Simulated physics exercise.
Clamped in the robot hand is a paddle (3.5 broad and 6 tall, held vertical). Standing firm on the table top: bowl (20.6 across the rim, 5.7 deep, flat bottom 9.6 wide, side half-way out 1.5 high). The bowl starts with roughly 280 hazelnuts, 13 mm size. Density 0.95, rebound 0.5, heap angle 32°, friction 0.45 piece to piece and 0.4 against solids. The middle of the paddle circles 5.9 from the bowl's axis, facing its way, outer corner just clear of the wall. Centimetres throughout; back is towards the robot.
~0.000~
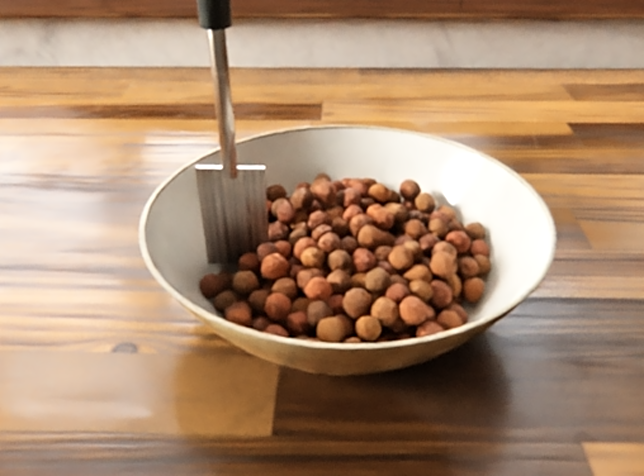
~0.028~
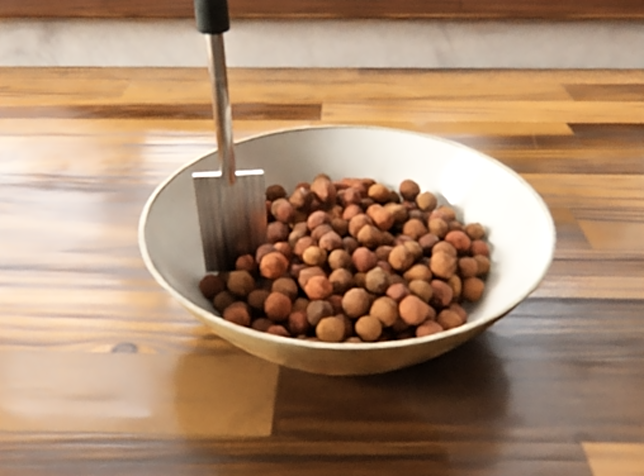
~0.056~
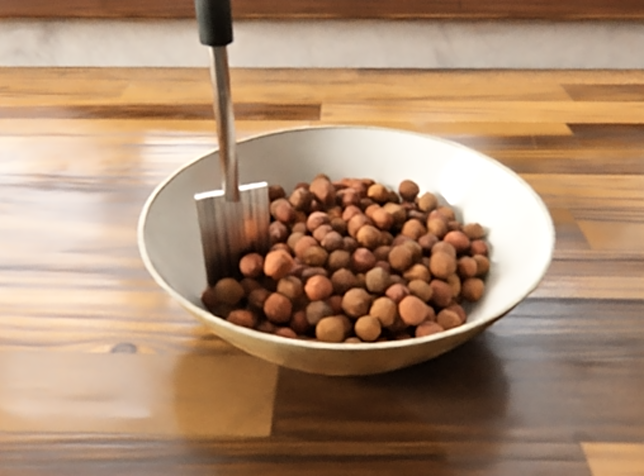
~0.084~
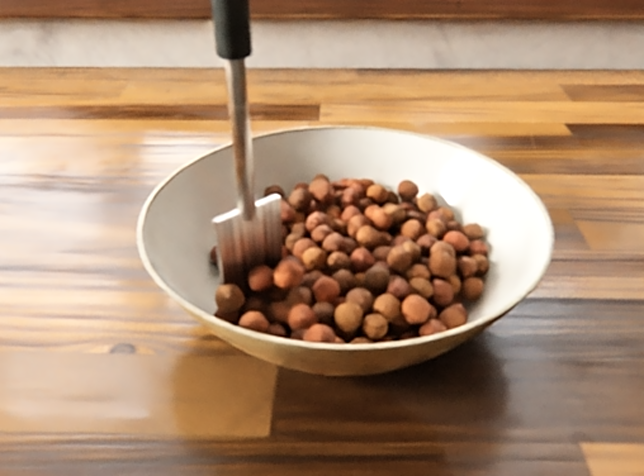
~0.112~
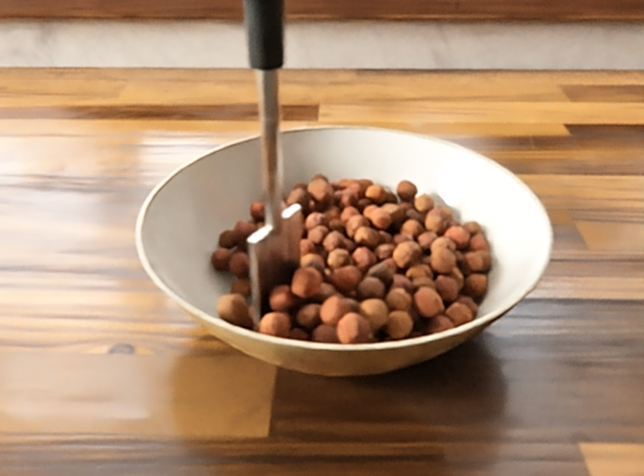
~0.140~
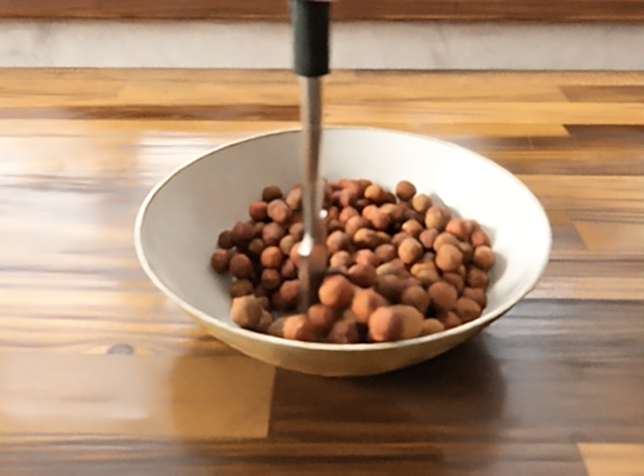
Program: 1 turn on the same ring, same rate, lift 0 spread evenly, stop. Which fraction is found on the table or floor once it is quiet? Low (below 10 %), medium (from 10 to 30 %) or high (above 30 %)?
On the table or floor the share is medium, from 10 to 30 %.
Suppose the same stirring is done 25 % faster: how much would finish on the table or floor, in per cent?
In that case some 30 per cent.
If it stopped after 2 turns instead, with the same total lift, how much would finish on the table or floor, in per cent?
It would be near 35 per cent.
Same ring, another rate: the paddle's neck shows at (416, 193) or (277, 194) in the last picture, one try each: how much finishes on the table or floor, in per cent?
Some 40 and 15 per cent.
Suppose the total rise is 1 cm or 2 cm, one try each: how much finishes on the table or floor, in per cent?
Some 20 and 10 per cent.
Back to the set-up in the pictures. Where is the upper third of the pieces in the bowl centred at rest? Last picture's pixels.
Near (282, 291).
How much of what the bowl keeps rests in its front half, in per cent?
Some 60 per cent.
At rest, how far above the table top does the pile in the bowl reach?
Roughly 5.5 cm.
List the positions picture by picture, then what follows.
The paddle neck at (227, 140), 0° round; upper third of the load around (349, 243), from x 210 to 480, top at y 185; 280 in the bowl, in the first picture.
The paddle neck at (226, 146), 6° round; upper third of the load around (349, 243), from x 210 to 480, top at y 185, in the second picture.
The paddle neck at (229, 162), 23° round; upper third of the load around (348, 245), from x 215 to 480, top at y 185, in the third picture.
The paddle neck at (245, 179), 41° round; upper third of the load around (349, 250), from x 225 to 480, top at y 185, in the fourth picture.
The paddle neck at (274, 192), 60° round; upper third of the load around (351, 254), from x 225 to 480, top at y 185, in the fifth picture.
The paddle neck at (313, 201), 78° round; upper third of the load around (369, 256), from x 225 to 485, top at y 185; 280 in the bowl, in the sixth picture.
After 0.31 s, 185° round, highest piece 9 above the table; 268 in the bowl, 4 on the table or floor, 8 in flight or on the tool.
After 0.47 s, 293° round, highest piece 9 above the table; 244 in the bowl, 22 on the table or floor, 14 in flight or on the tool.
After 0.76 s, 0° round, highest piece 6 above the table; 221 in the bowl, 57 on the table or floor, 2 in flight or on the tool.
After 1.46 s, 0° round, highest piece 5 above the table; 221 in the bowl, 59 on the table or floor.
In the end, 221 in the bowl, 59 on the table or floor. That is 21 % on the table or floor.
